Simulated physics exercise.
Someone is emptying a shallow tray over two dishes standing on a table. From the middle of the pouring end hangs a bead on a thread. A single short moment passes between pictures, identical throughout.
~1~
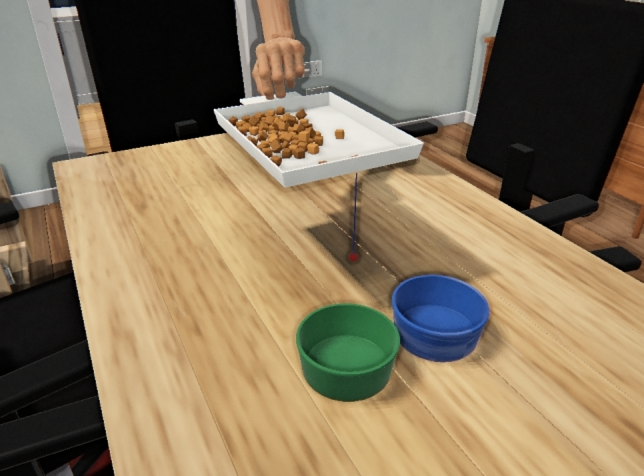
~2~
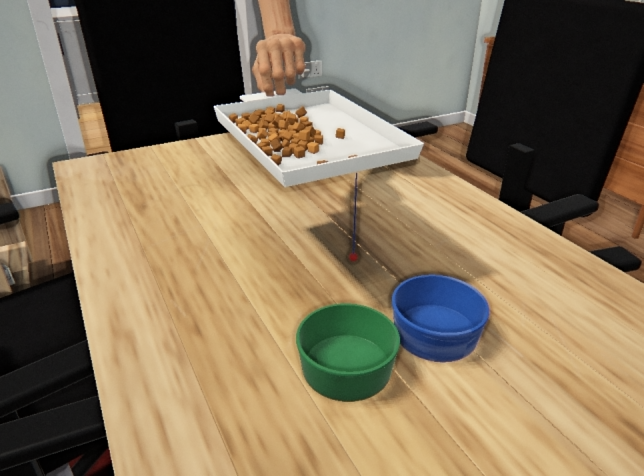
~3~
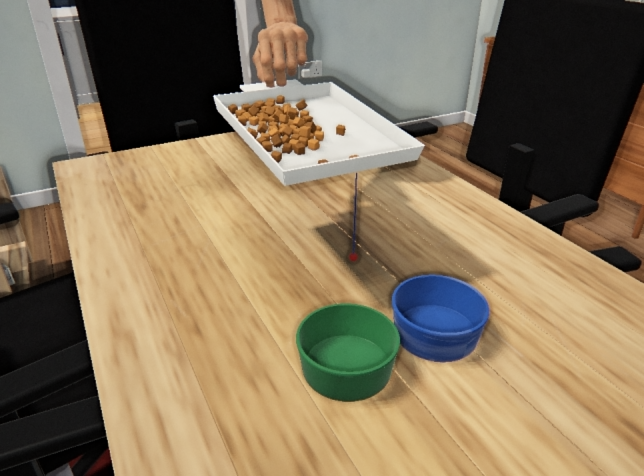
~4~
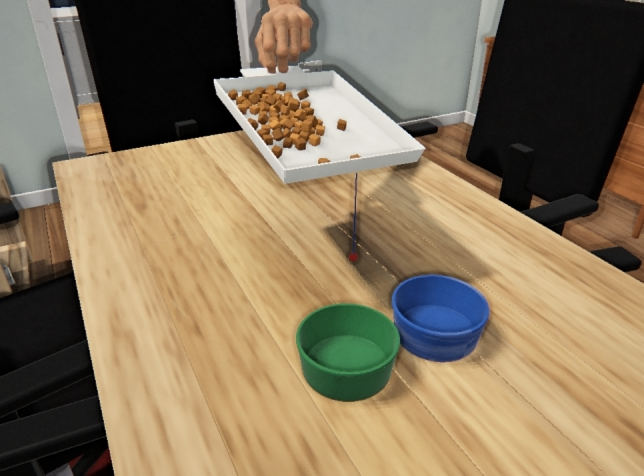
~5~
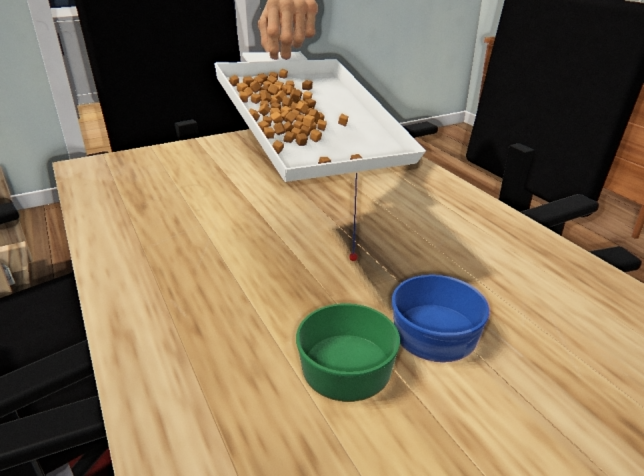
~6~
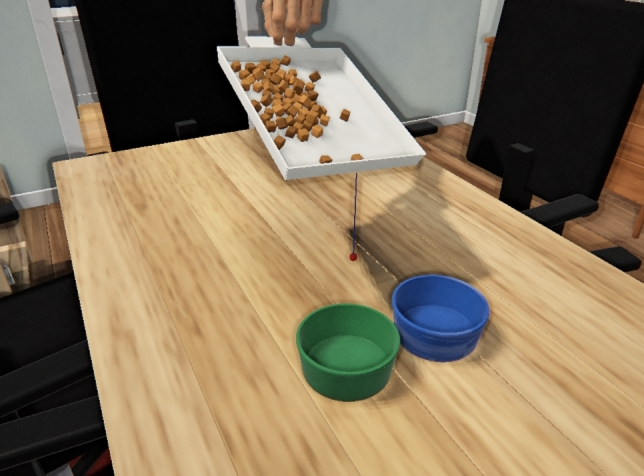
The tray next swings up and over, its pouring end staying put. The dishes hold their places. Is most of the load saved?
Between them the dishes get the lesser amount.
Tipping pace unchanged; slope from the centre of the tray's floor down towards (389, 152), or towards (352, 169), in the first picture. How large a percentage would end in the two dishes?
The first gives 0 %, the second 50 %.
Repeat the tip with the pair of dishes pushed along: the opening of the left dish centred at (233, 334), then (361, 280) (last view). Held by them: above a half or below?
With the first shift the pair saves less than a half; with the second, beyond half.
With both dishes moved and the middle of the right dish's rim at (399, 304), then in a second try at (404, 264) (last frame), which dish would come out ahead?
The right of the pair the first time, the right of the pair the second.
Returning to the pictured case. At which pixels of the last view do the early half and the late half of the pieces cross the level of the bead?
Early-half point (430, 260); late-half point (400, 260).
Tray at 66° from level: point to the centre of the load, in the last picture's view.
The middle of the load sits near (376, 145).
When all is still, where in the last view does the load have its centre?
I'd mark it at roughly (419, 297).
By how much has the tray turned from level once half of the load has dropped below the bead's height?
It sits at roughly 120°.
Just after the last frame, tray tipped steeply; almost all on the tray; just a few in the right dish; about a tenth in the air.
A moment on, tray tipped past a quarter turn; roughly two thirds on the tray; about a tenth in the right dish; roughly a quarter outside both; just a few in the air.
Further on, tray tipped past a quarter turn; just a few in the left dish; roughly a quarter in the right dish; the larger part outside both.
When it is over, tray tipped past a quarter turn; just a few in the left dish; roughly a quarter in the right dish; the larger part outside both.
